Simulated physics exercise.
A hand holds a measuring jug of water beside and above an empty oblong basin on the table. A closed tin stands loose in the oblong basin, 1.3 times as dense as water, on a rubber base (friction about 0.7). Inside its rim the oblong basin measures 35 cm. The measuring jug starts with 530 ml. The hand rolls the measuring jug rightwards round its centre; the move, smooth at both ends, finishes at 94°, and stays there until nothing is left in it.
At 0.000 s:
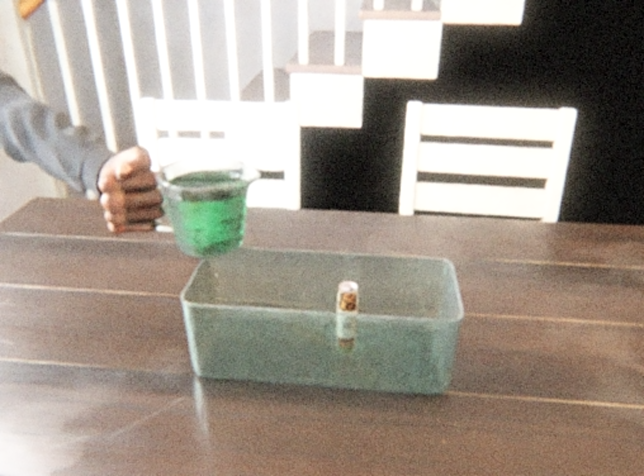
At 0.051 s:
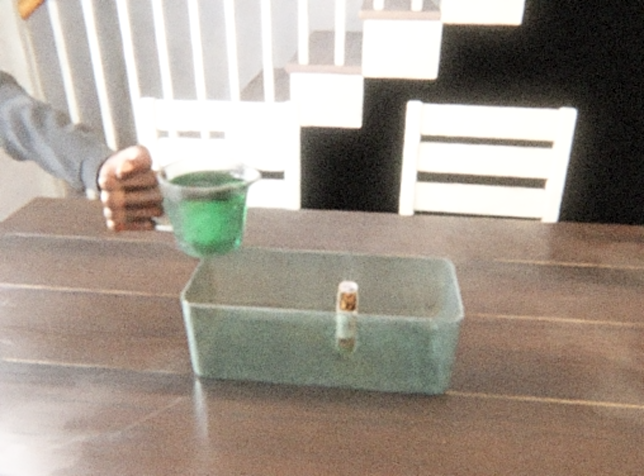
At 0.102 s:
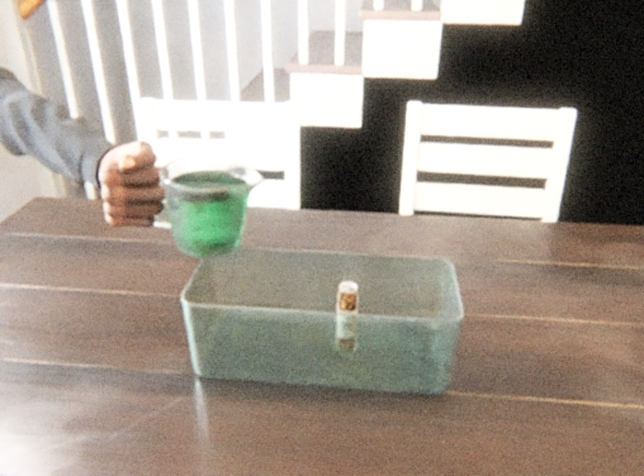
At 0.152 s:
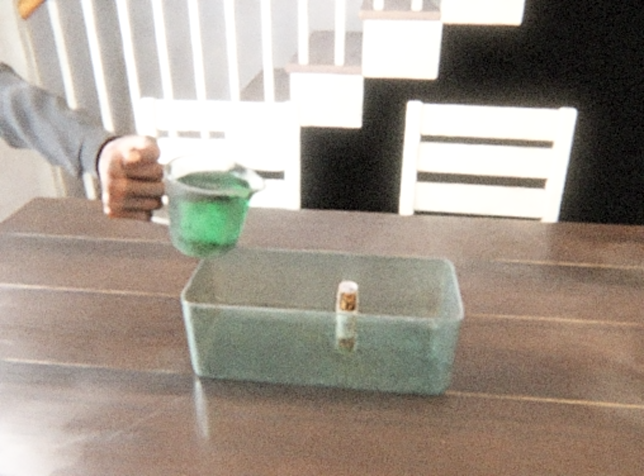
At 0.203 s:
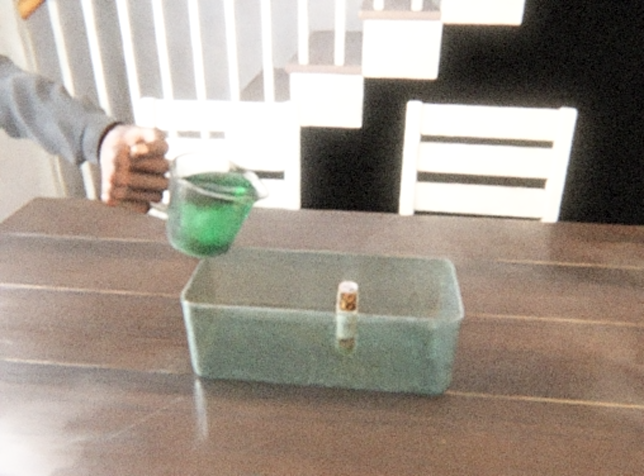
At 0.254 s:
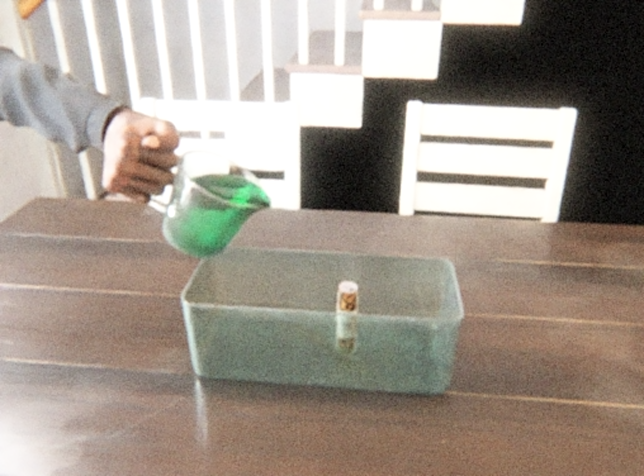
A hand slowly tilts a jug of green liquid rightwards above an oblong basin.
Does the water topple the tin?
It keeps standing.
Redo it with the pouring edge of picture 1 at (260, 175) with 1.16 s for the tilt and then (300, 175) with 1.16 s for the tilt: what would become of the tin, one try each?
First it keeps standing; then it goes over.
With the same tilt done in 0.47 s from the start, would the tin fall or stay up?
The tin stays up.
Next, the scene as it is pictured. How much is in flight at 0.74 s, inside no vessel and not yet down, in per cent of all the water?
Some 8 per cent.
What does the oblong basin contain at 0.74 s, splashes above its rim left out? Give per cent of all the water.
Near 78 in a hundred.
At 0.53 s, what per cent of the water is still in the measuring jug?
Near 52 in a hundred.
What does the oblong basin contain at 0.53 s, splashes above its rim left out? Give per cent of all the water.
Near 26 in a hundred.
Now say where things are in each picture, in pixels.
Tilt 0°; pouring edge (260, 176); surface from (167, 180) to (249, 184); the oblong basin's rim runs from (196, 273) to (457, 289); the tin's top is at (348, 290), in the first frame.
Tilt 1°; pouring edge (261, 177); surface from (168, 179) to (249, 185), in the second frame.
Tilt 5°; pouring edge (263, 181); surface from (169, 179) to (250, 185), in the third frame.
Tilt 11°; pouring edge (266, 187); surface from (173, 179) to (254, 187), in the fourth frame.
Tilt 19°; pouring edge (270, 195); surface from (175, 181) to (261, 190), in the fifth frame.
Tilt 29°; pouring edge (272, 205); surface from (176, 185) to (264, 195); 1 per cent is over the edge, in the sixth frame.
After 0.53 s the tilt is 83° and 53 per cent is still to pour; the tin stands where it began.
After 0.74 s the tilt is 94° and 14 per cent is still to pour; the tin stands where it began.
After 0.95 s the tilt is 94° and 2 per cent is still to pour; the tin stands where it began.
After 1.18 s the tilt is 94° and 0 per cent is still to pour; the tin stands where it began.
In the end the tin stands where it began.
